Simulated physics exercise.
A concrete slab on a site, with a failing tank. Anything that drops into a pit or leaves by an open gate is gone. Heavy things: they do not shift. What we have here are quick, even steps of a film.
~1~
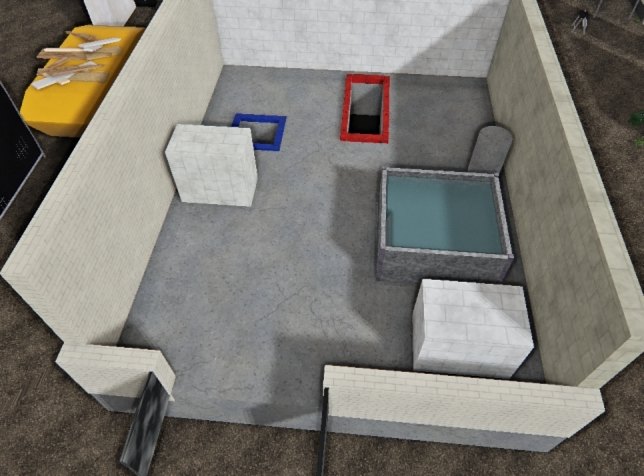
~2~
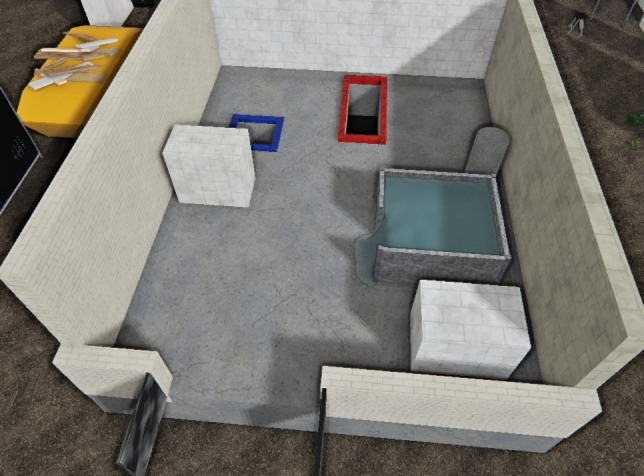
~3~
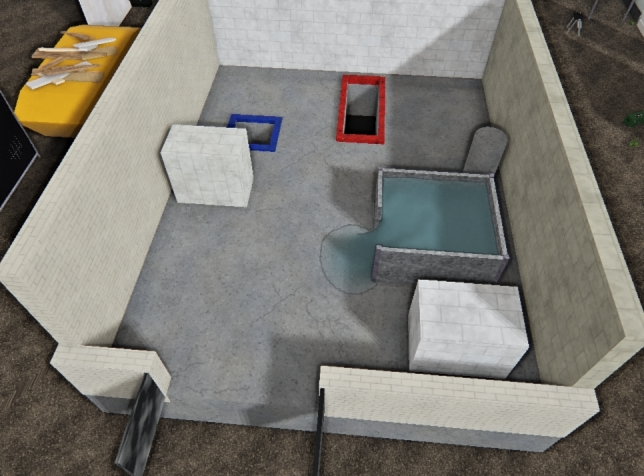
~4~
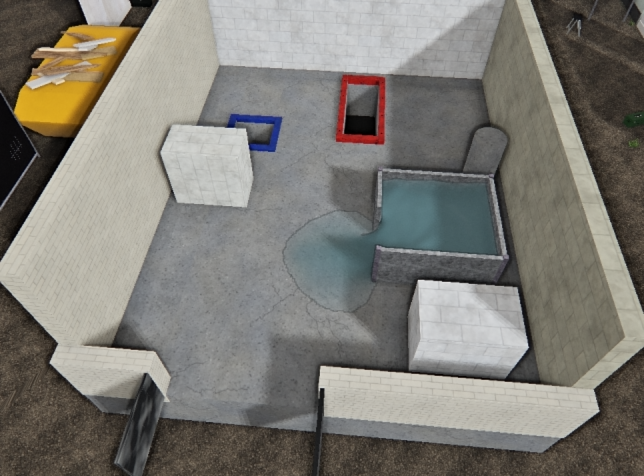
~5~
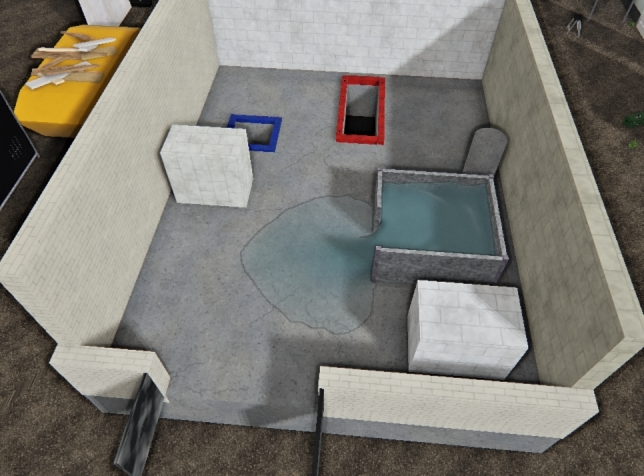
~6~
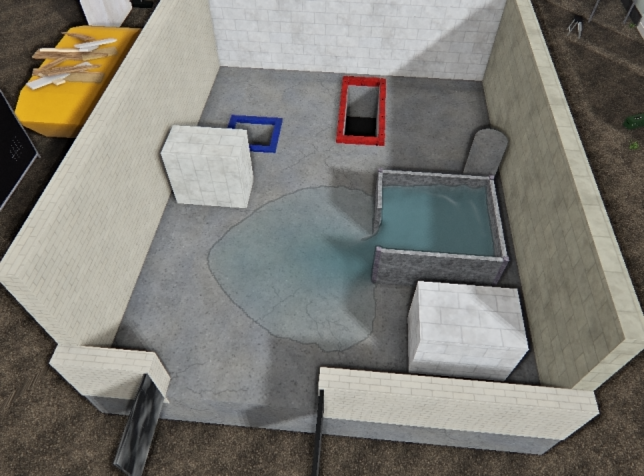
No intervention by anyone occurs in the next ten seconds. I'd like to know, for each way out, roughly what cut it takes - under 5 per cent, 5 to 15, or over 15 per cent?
The gate takes over 15 per cent. The red pit takes under 5 per cent. The blue pit takes under 5 per cent.
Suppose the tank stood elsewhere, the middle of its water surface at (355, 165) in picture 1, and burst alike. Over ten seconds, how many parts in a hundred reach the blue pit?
Roughly, in per cent: Blue 8.
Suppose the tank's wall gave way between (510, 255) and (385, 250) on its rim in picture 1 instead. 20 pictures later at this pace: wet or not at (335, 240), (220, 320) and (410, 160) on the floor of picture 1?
Going point by point: Left unwetted, waterlogged, left unwetted.
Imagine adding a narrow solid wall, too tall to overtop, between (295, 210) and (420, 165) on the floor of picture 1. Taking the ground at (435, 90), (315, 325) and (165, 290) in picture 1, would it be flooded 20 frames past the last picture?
Taken in turn, the three points are unsoaked, soaked and soaked.
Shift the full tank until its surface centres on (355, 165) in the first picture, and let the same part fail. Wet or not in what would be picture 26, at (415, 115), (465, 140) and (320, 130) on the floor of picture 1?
Spot one unwetted, spot two unwetted, spot three wetted.
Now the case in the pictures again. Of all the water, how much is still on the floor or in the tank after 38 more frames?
Roughly 80 percent.
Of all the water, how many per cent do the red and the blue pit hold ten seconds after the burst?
I reckon close to 0 % and close to 2 % respectively.
A moment on, water covers 30 % of the floor; the gate 0 %, the red pit 0 %, the blue pit 0 %.
Next, water covers 35 % of the floor; the gate 3 %, the red pit 0 %, the blue pit 1 %.
Then, water covers 45 % of the floor; the gate 7 %, the red pit 0 %, the blue pit 2 %.
Later, water covers 55 % of the floor; the gate 18 %, the red pit 0 %, the blue pit 2 %.
In the end, water covers 70 % of the floor; the gate 30 %, the red pit 0 %, the blue pit 2 %.
